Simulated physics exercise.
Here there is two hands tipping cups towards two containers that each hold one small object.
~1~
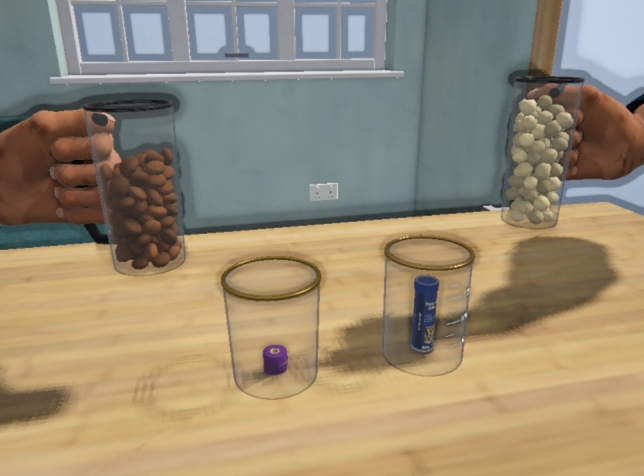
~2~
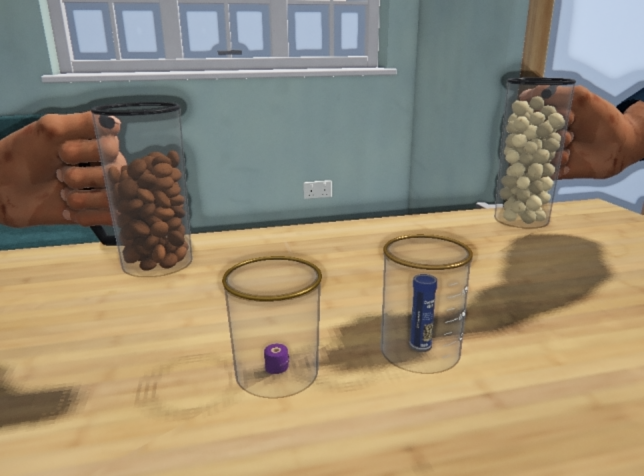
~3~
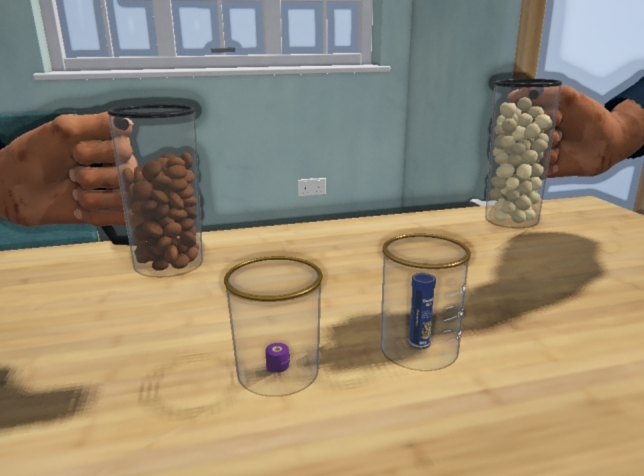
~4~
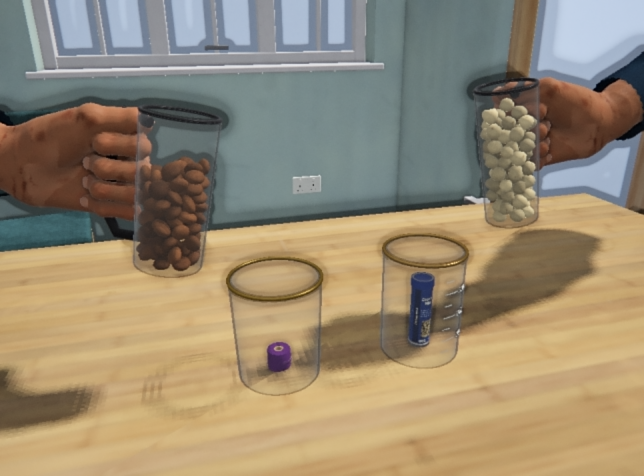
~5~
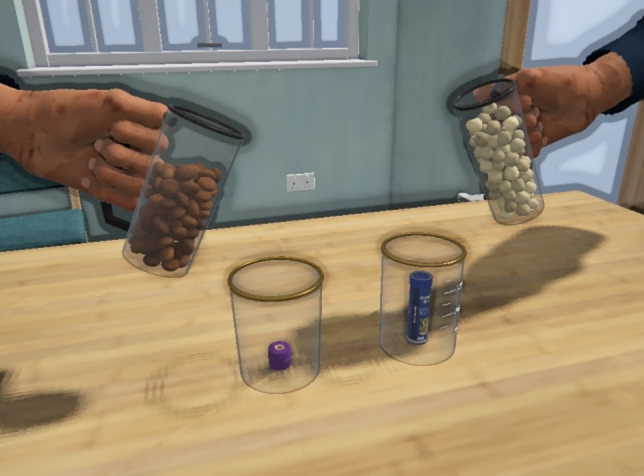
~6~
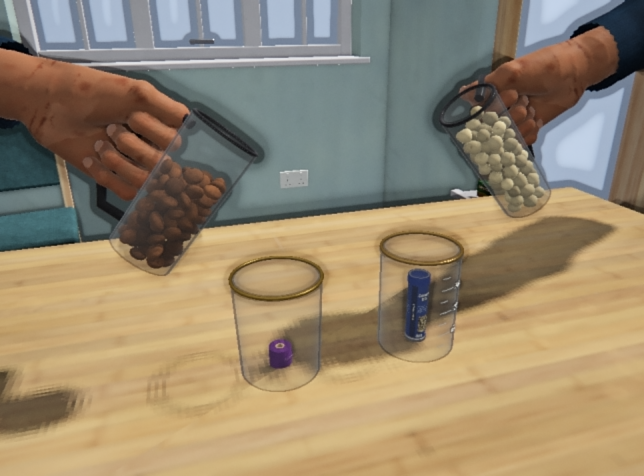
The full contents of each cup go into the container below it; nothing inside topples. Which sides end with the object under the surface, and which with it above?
Left thing: Under the surface; right thing: Above the surface.
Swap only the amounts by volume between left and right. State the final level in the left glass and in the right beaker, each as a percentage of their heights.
Roughly 50 and 50.
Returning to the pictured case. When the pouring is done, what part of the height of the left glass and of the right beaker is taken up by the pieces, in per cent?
Left 50, right 45, roughly.
Then, 0.24 s on from there, left glass empty, all of its cupful still in the cup; right beaker empty, all of its cupful still in the cup.
Then, 0.55 s on from there, left glass empty, all of its cupful still in the cup; right beaker empty, all of its cupful still in the cup.
Then, 0.88 s on from there, left glass nearly empty, the bulk of its cupful still in the cup; right beaker nearly empty, near two thirds of its cupful still in the cup, one piece on the counter.
In the end, left glass half full (surface near (279, 320)), nothing beside it; right beaker half full (surface near (418, 297)), one piece on the counter; the left thing is covered; the right thing is still showing.
